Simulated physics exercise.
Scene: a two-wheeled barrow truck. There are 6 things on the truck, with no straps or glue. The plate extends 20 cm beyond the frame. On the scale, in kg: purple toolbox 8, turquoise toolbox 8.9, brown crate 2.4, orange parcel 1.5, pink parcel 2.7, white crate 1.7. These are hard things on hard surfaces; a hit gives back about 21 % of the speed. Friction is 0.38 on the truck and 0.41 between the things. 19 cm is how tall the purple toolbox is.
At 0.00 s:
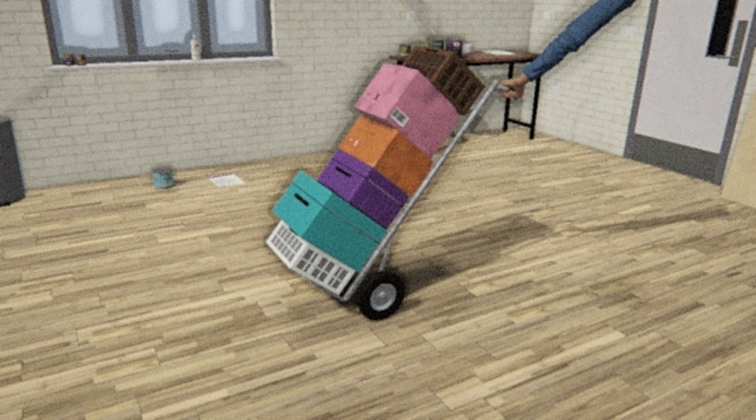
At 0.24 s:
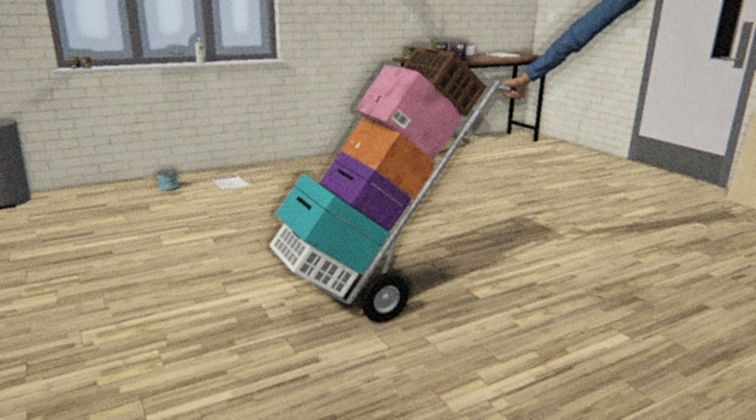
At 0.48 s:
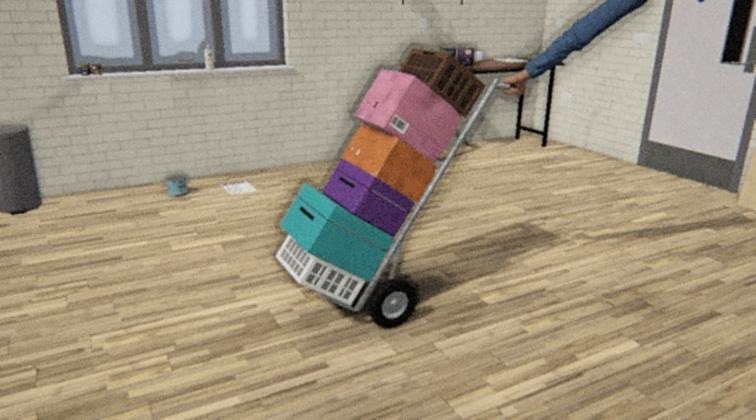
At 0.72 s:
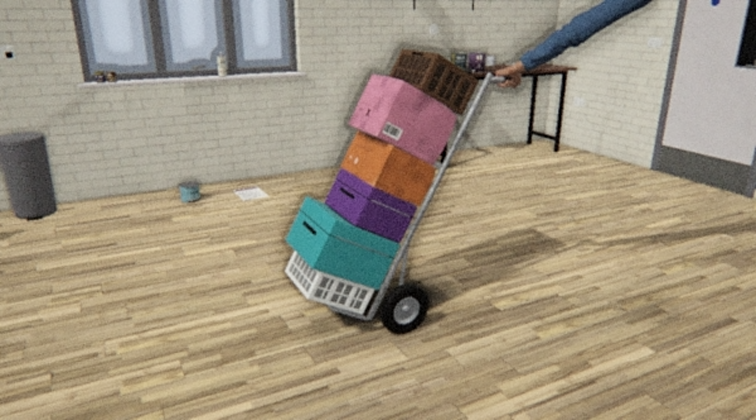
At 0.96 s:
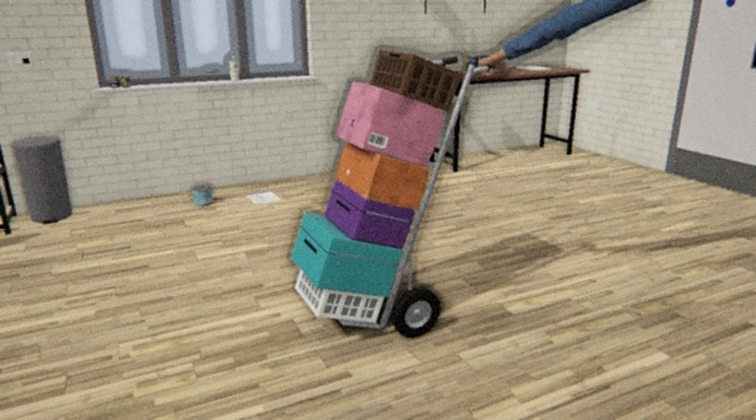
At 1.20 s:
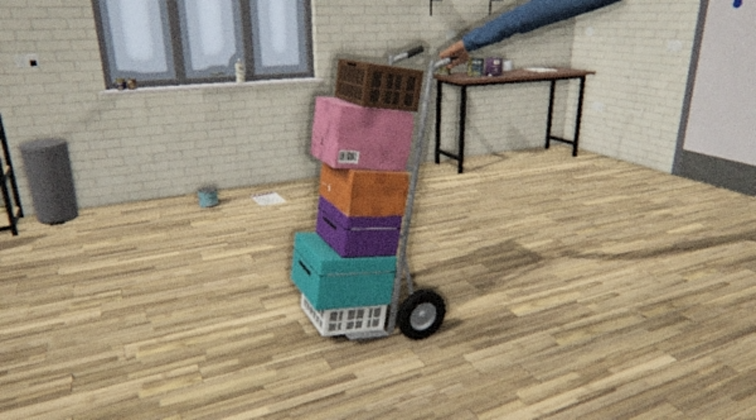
In a room with a wooden floor and white brick walls, a blue-sleeved arm raises a leaning two-wheeled hand truck toward upright, its stack of a white crate, turquoise, purple, orange and pink boxes and a brown crate swinging leftward.
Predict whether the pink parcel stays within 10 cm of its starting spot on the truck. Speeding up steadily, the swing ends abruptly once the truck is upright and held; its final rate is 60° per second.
Goes beyond it.
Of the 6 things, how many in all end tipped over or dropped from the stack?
I count 3.
By 1.60 s, truck upright; pink parcel rocked 11° off its seat near (300, 149); brown crate rocked 11° off its seat; orange parcel rocked 11° off its seat.
By 2.10 s, truck upright; brown crate and pink parcel now dropped from the stack; orange parcel rocked 53° off its seat.
By 2.50 s, truck upright; orange parcel upside down.
When it is over (3.8 s), dropped from the stack, brown crate, orange parcel and pink parcel; the other 3 within 10 cm of the start. End places, in pixels of the last picture, pink parcel near (265, 317).
